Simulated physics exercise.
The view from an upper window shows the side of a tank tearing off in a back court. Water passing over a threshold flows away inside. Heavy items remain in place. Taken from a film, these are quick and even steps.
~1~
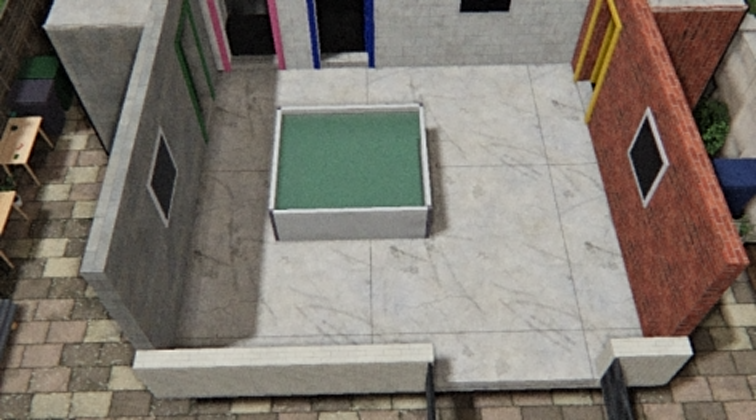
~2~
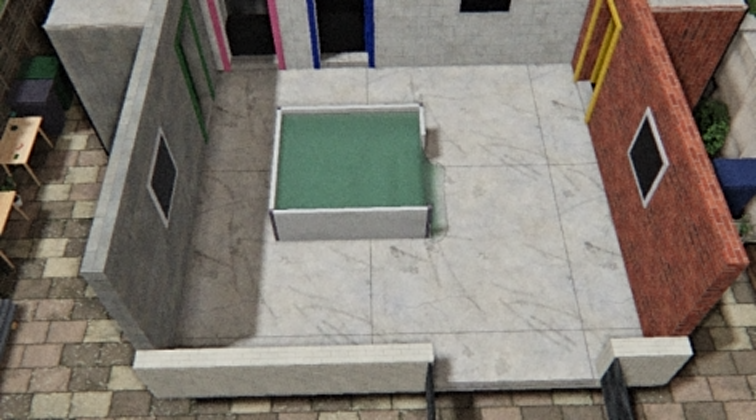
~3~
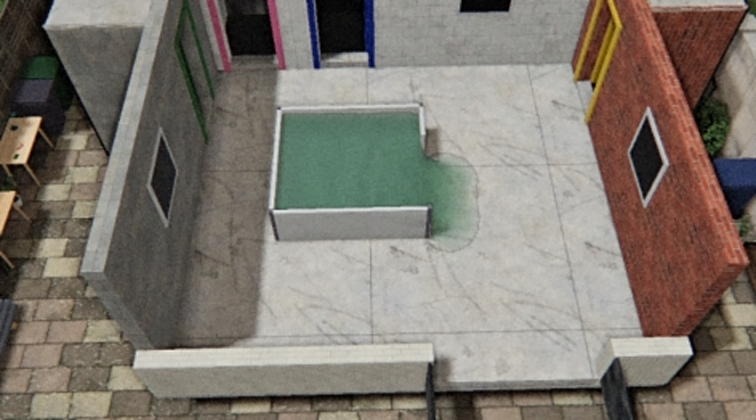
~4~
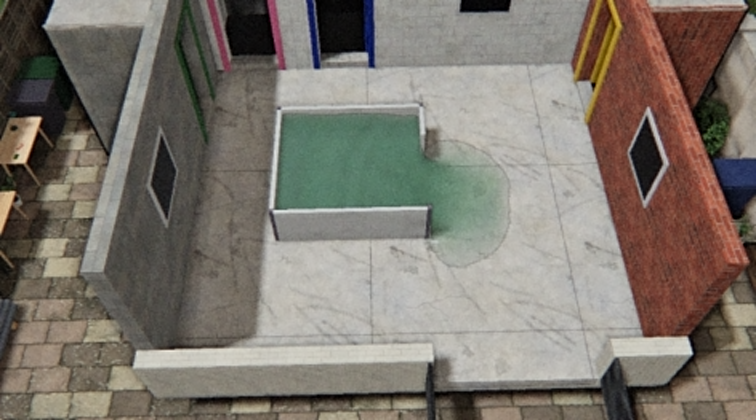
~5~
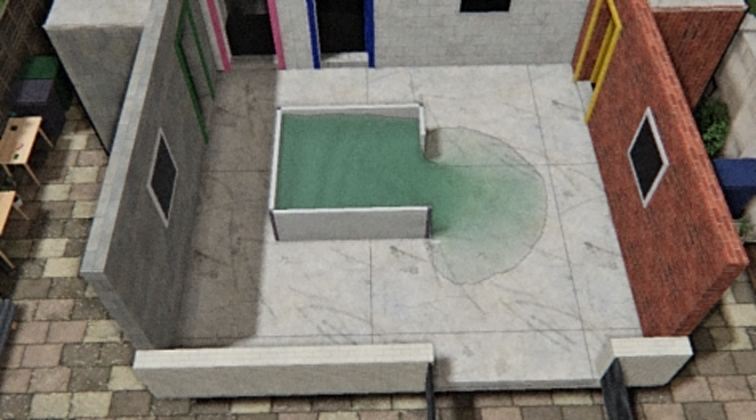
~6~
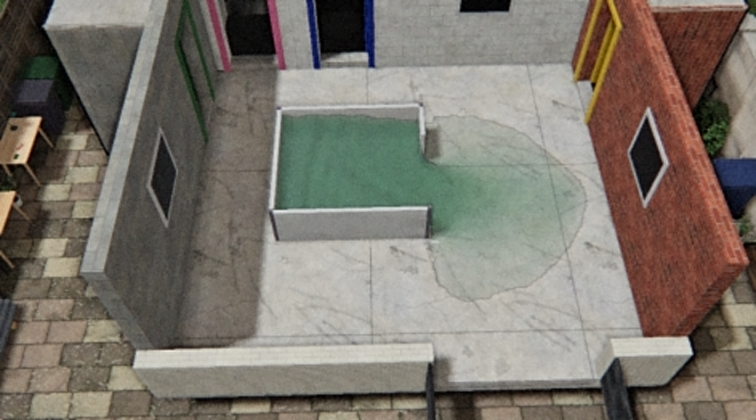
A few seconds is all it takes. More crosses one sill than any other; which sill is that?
The yellow one.
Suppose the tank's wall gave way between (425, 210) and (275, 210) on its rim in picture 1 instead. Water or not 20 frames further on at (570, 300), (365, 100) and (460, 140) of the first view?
As listed: Covered, not flooded, no water.
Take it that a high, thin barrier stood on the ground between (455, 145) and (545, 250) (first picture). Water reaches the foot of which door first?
I'd go with the one in blue.
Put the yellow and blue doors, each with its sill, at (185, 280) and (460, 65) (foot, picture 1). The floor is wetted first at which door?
First is the one in blue.
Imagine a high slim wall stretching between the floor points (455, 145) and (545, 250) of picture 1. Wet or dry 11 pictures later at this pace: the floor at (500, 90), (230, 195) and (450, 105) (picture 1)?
In sequence: Spared, spared, swamped.
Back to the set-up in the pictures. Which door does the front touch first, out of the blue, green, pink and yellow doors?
Looks like the yellow one, honestly.
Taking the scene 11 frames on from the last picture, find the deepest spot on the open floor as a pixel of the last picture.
Deepest point: About (642, 360).
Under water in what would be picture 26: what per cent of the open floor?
I'd estimate some 45 per cent.
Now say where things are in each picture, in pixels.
In the first picture, the water tank at (351, 159) is whole and still.
In the second picture, water pours out at (423, 188) and has run to (436, 237).
In the third picture, the front is at (458, 161), out from the gap at (423, 190).
In the fourth picture, water pours out at (423, 191) and has run to (500, 174).
In the fifth picture, the front is at (537, 179), out from the gap at (423, 191).
In the sixth picture, water pours out at (423, 191) and has run to (581, 196).
A moment on, water covers 30 % of the floor; green door not reached, yellow door not reached, blue door not reached, pink door not reached.
Next, water covers 35 % of the floor; green door not reached, yellow door a trickle in, blue door not reached, pink door not reached.
Then, water covers 45 % of the floor; green door not reached, yellow door some in, blue door not reached, pink door not reached.
Later, water covers 85 % of the floor; green door wet at the sill, nothing in, yellow door a lot in, blue door wet at the sill, nothing in, pink door wet at the sill, nothing in.
In the end, water covers 95 % of the floor; green door wet at the sill, nothing in, yellow door a lot in, blue door wet at the sill, nothing in, pink door wet at the sill, nothing in; the yellow door has let in the most.
